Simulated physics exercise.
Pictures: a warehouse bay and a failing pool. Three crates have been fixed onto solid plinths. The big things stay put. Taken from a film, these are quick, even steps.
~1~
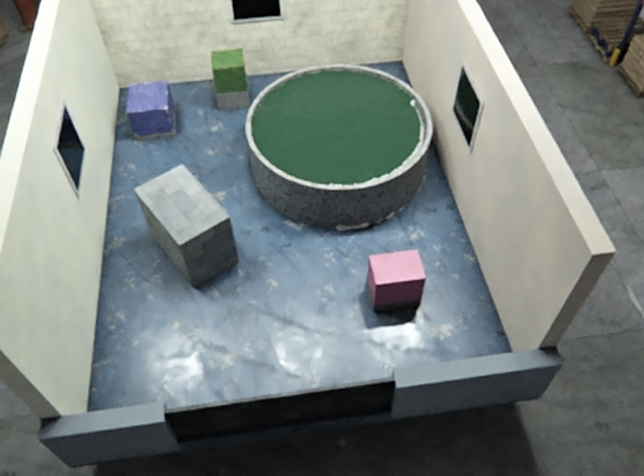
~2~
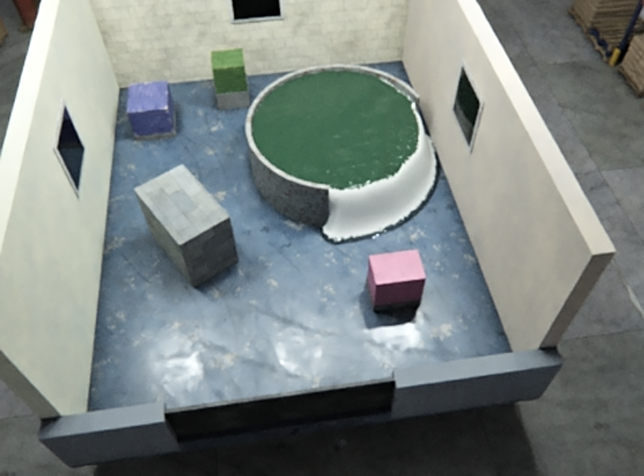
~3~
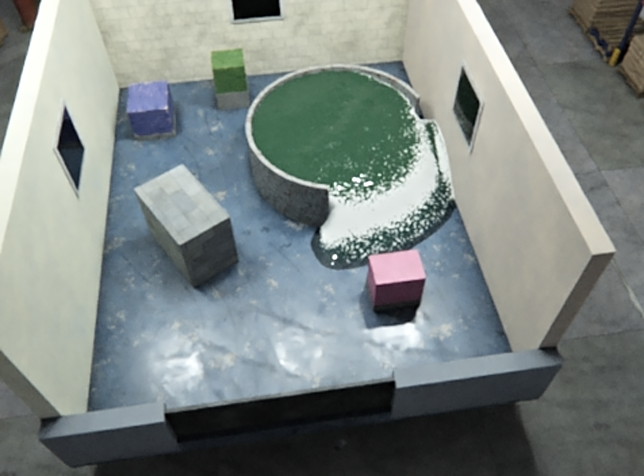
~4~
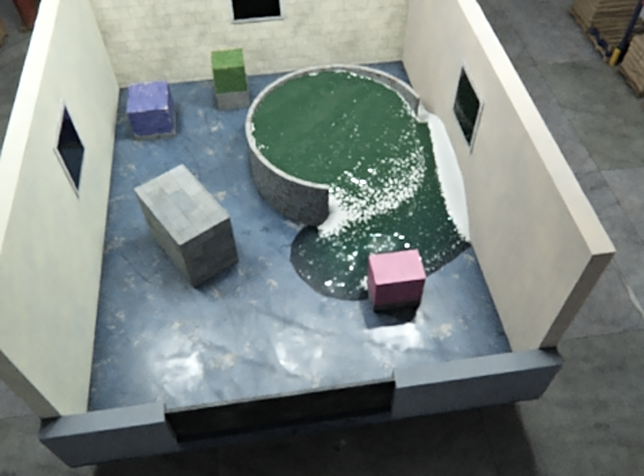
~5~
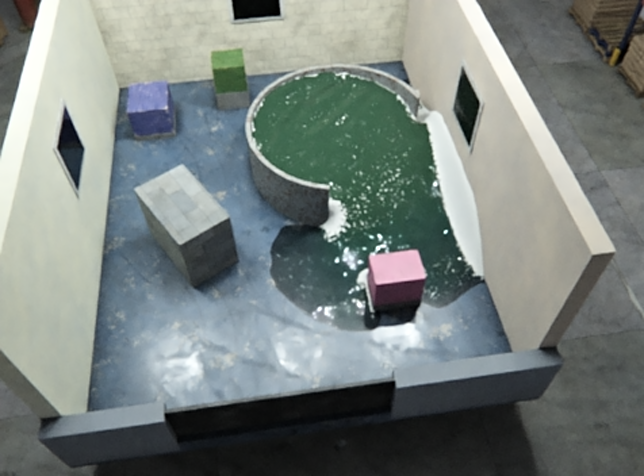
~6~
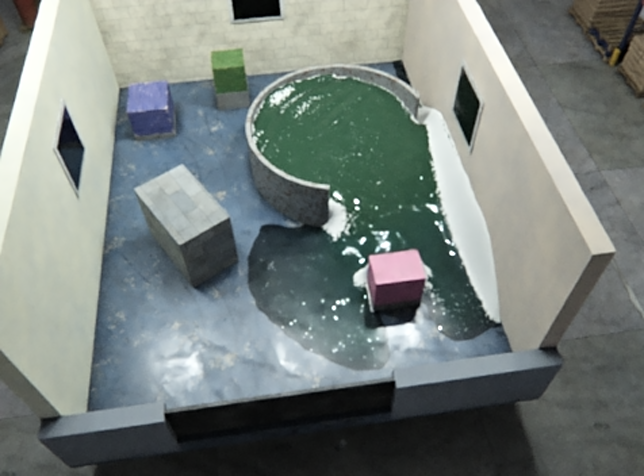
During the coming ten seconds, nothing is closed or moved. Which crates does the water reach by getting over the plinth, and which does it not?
The green crate will be out of the water's reach; the pink crate will be within the water's reach; the blue crate will be within the water's reach.
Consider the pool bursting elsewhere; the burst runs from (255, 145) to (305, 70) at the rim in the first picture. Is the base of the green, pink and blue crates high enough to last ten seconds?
Result: Green crate is swamped; pink crate is swamped; blue crate is swamped.
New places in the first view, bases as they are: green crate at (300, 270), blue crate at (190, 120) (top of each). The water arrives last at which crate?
Judging by the pictures, the blue crate.
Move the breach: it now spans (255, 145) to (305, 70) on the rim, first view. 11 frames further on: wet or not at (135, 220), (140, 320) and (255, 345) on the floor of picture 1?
Soaked / soaked / unwetted.
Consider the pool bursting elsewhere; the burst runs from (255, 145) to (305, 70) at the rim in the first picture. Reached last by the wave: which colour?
The crate marked pink.
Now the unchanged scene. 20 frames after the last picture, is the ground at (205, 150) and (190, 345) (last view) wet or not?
Clear, then swamped.
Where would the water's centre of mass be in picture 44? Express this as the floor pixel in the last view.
Around pixel (273, 228) of the last picture.
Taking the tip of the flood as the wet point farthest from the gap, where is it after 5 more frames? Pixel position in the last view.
Roughly at (230, 416).
A moment on, water covers 40 % of the floor; the green crate not reached, the pink crate water round its plinth, the blue crate not reached.
Next, water covers 55 % of the floor; the green crate water round its plinth, the pink crate water round its plinth, the blue crate not reached.
Then, water covers 80 % of the floor; the green crate water round its plinth, the pink crate water round its plinth, the blue crate water round its plinth.
Later, water covers 100 % of the floor; the green crate water round its plinth, the pink crate water round its plinth, the blue crate water round its plinth.
In the end, water covers 100 % of the floor; the green crate stayed above the water, the pink crate was topped, the blue crate was topped.
